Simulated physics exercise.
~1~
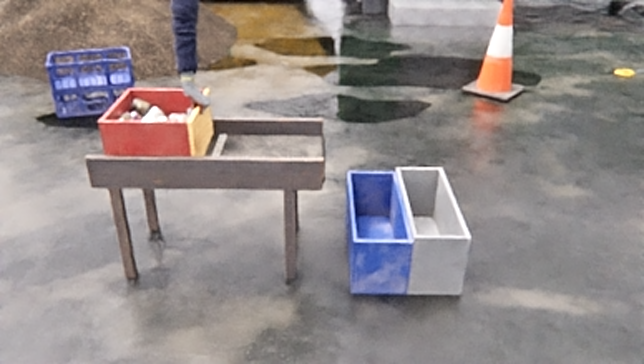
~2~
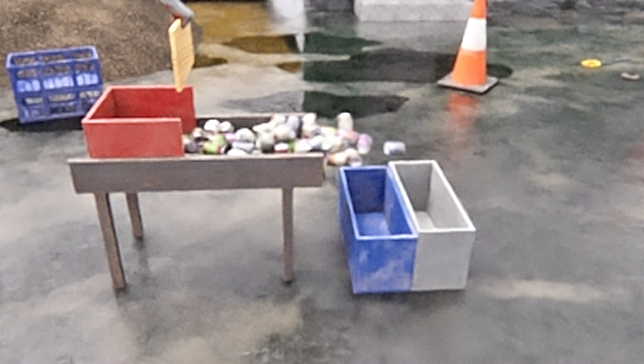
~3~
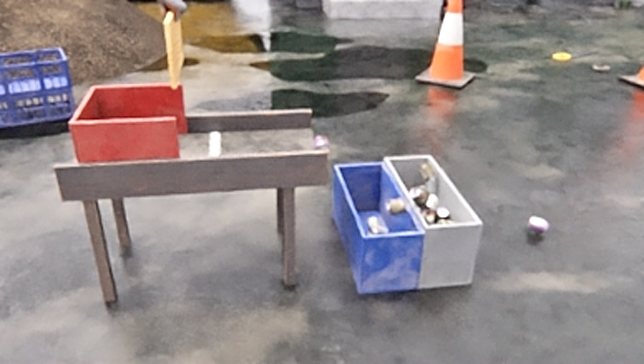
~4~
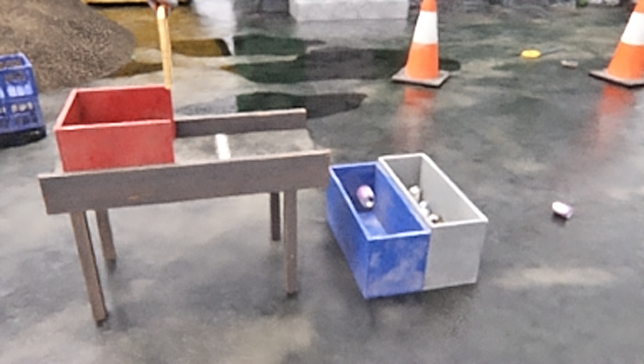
On a wet, grey paved yard with a gravel heap and an orange cone behind, a red pen full of small cans sits on a low wooden-sided belt, with a blue bin and a grey bin side by side to its right. The yellowish gate at the pen's edge is raised, and the cans spill rightward in a loose crowd. They tumble off the belt's end toward the bins, and one lands on the ground beyond. At the end the pen looks empty, cans lie in both bins, and one stray rests on the wet ground to the right.
